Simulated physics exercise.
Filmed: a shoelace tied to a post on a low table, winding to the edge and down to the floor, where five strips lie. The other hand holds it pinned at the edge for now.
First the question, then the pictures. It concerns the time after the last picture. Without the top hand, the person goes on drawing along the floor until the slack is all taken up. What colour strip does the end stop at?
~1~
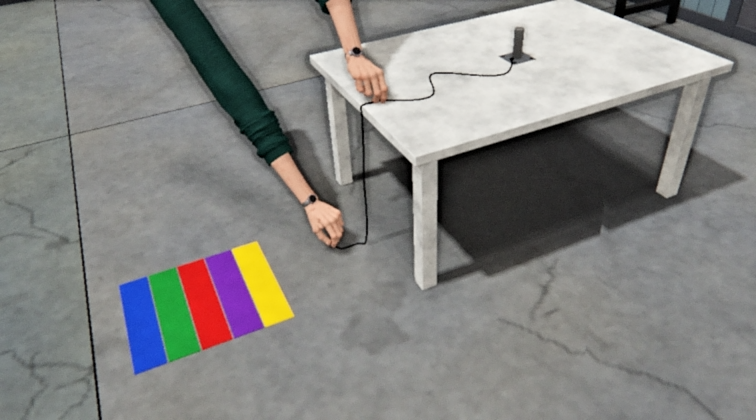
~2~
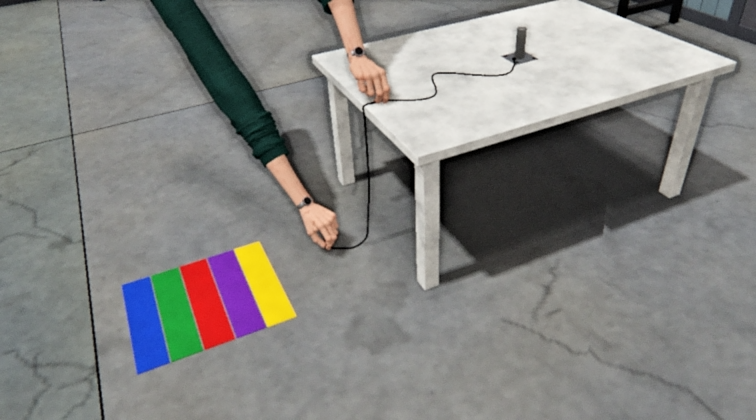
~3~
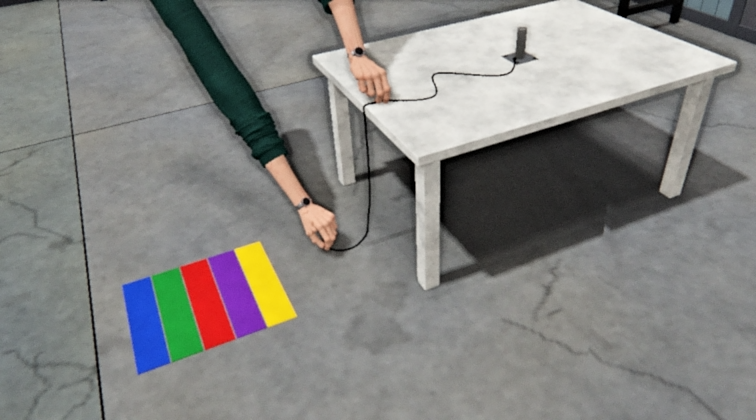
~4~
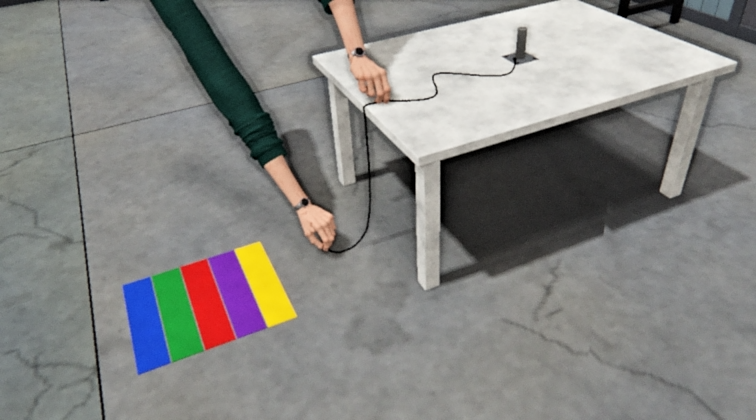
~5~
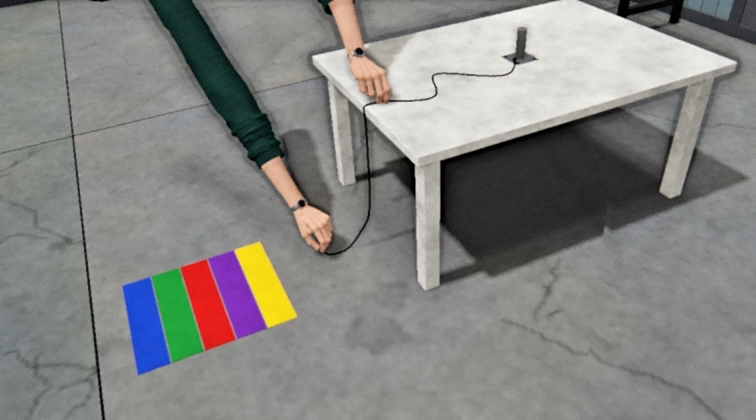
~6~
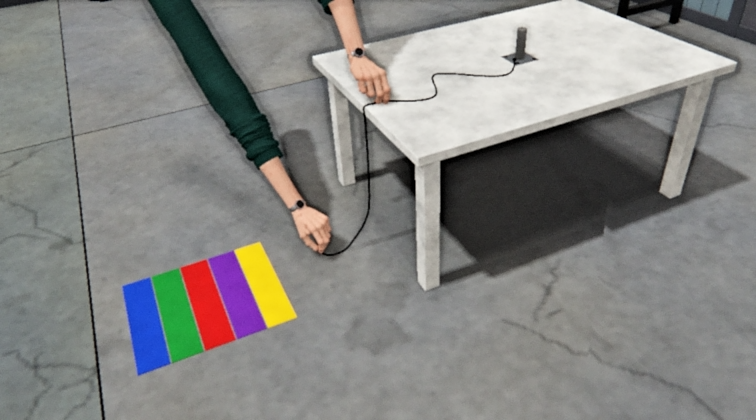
Green.
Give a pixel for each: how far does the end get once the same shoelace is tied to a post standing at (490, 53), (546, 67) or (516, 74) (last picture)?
In order, the pixels are (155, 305), (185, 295) and (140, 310).
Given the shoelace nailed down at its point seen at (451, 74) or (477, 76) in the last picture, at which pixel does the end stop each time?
Per try (px, approx.): (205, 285), (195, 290).
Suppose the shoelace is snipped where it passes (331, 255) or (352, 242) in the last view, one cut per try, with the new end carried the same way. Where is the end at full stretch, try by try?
It would be at (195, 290) in the first case and at (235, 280) in the second.
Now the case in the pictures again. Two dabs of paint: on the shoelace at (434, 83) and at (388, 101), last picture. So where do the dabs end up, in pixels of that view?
First one: (402, 91); second one: (340, 132).
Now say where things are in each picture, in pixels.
End (331, 243); yellow (273, 306); purple (243, 317); red (212, 328); green (180, 339); blue (148, 351), in the first frame.
End (326, 246); shoelace through (511, 71) (449, 73) (430, 98) (364, 112) (368, 173) (368, 228), in the second frame.
End (325, 247), in the third frame.
End (324, 247); shoelace through (512, 71) (450, 73) (430, 98) (365, 112) (369, 173) (367, 228), in the fourth frame.
End (320, 249), in the fifth frame.
End (319, 249); shoelace through (512, 71) (449, 74) (430, 99) (365, 113) (369, 174) (362, 228), in the sixth frame.
Soon after, end near (225, 281); over purple.
After that, end near (193, 291); over red.
At the stop, end near (175, 297); over green. It gets as far as the green strip.
